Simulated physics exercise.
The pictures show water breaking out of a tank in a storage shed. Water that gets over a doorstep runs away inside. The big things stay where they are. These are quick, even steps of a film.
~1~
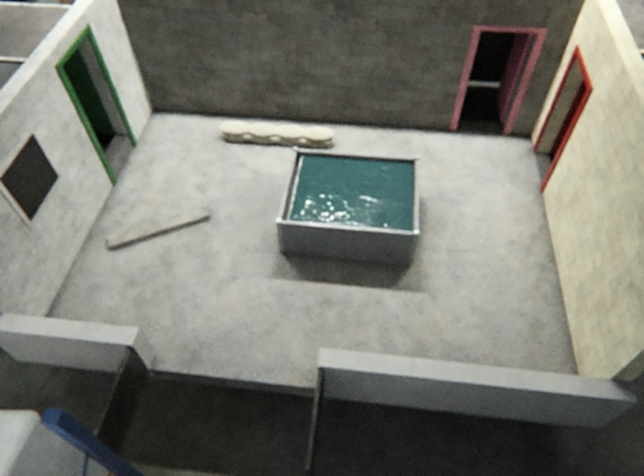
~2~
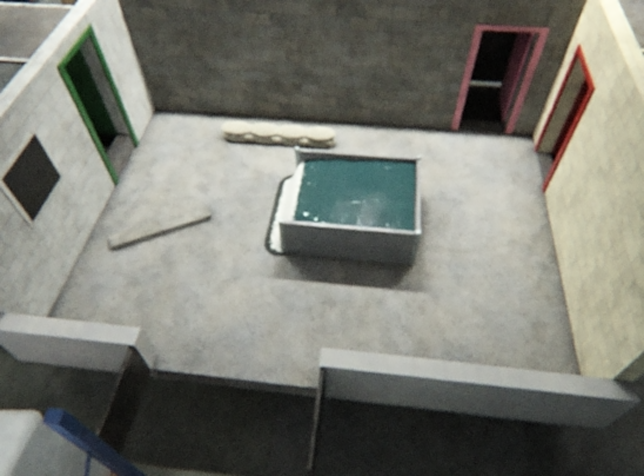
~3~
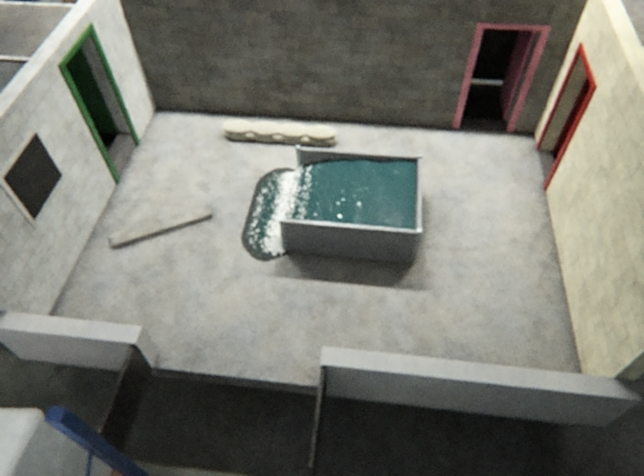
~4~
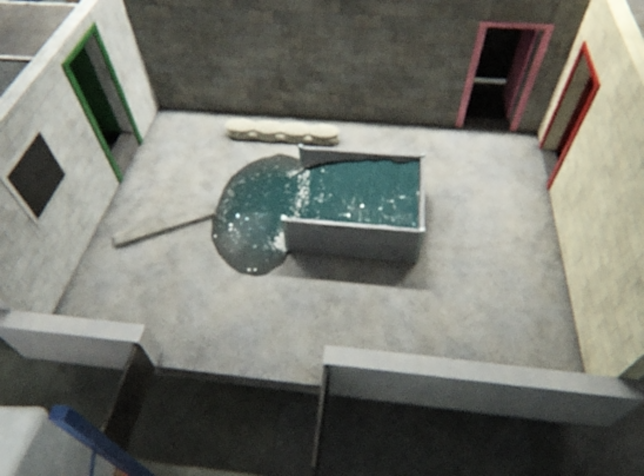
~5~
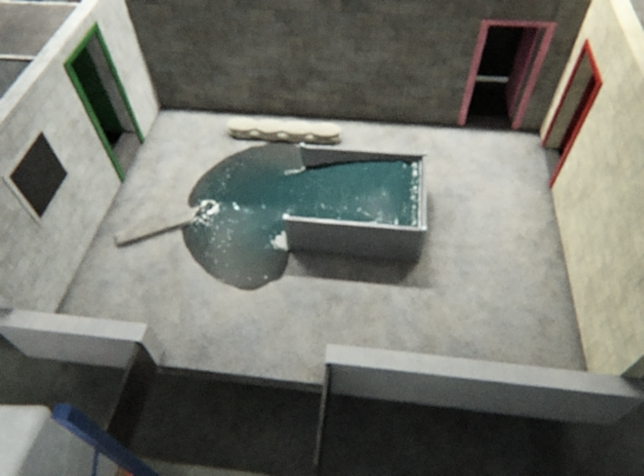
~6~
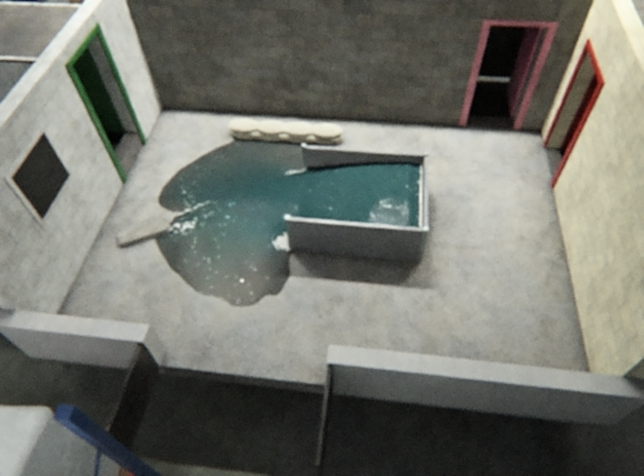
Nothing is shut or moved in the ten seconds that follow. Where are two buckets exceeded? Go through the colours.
One by one: The green door admits no more than that; the pink door admits no more than that; the red door lets in a lot.
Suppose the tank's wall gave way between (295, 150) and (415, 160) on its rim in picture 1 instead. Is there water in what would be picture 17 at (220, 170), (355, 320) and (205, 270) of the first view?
In that order: Under water, clear, clear.
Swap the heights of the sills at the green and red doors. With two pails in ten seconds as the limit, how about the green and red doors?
One by one: Green goes over; red lets less in.
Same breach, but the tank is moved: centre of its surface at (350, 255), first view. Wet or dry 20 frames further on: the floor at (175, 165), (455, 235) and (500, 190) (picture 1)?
In turn: Under water, no water, dry.
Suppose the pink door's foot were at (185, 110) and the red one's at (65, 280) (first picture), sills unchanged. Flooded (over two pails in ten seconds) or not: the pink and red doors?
My reading: Pink door lets more in, red door goes over.
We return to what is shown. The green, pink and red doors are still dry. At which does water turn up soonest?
First comes the green door.
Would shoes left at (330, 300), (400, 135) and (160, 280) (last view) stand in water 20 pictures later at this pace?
As listed: Free of water, dry, covered.
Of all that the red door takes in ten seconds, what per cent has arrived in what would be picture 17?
Close to 0 %.
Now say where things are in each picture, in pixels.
The first frame shows the open tank at (351, 192) is whole and still.
In the second frame, water pours out at (293, 206) and has run to a hidden place.
In the third frame, the front is at (272, 174), out from the gap at (294, 206).
In the fourth frame, water pours out at (297, 206) and has run to (246, 169).
In the fifth frame, the front is at (204, 179), out from the gap at (299, 205).
In the sixth frame, the front is at (170, 185), out from the gap at (301, 206).
A moment on, water covers 35 % of the floor; the green door wet at the sill, nothing in, the pink door not reached, the red door not reached.
Next, water covers 35 % of the floor; the green door wet at the sill, nothing in, the pink door not reached, the red door not reached.
Then, water covers 45 % of the floor; the green door wet at the sill, nothing in, the pink door not reached, the red door not reached.
Later, water covers 85 % of the floor; the green door wet at the sill, nothing in, the pink door wet at the sill, nothing in, the red door under two buckets in.
In the end, water covers 95 % of the floor; the green door wet at the sill, nothing in, the pink door wet at the sill, nothing in, the red door over two buckets in.
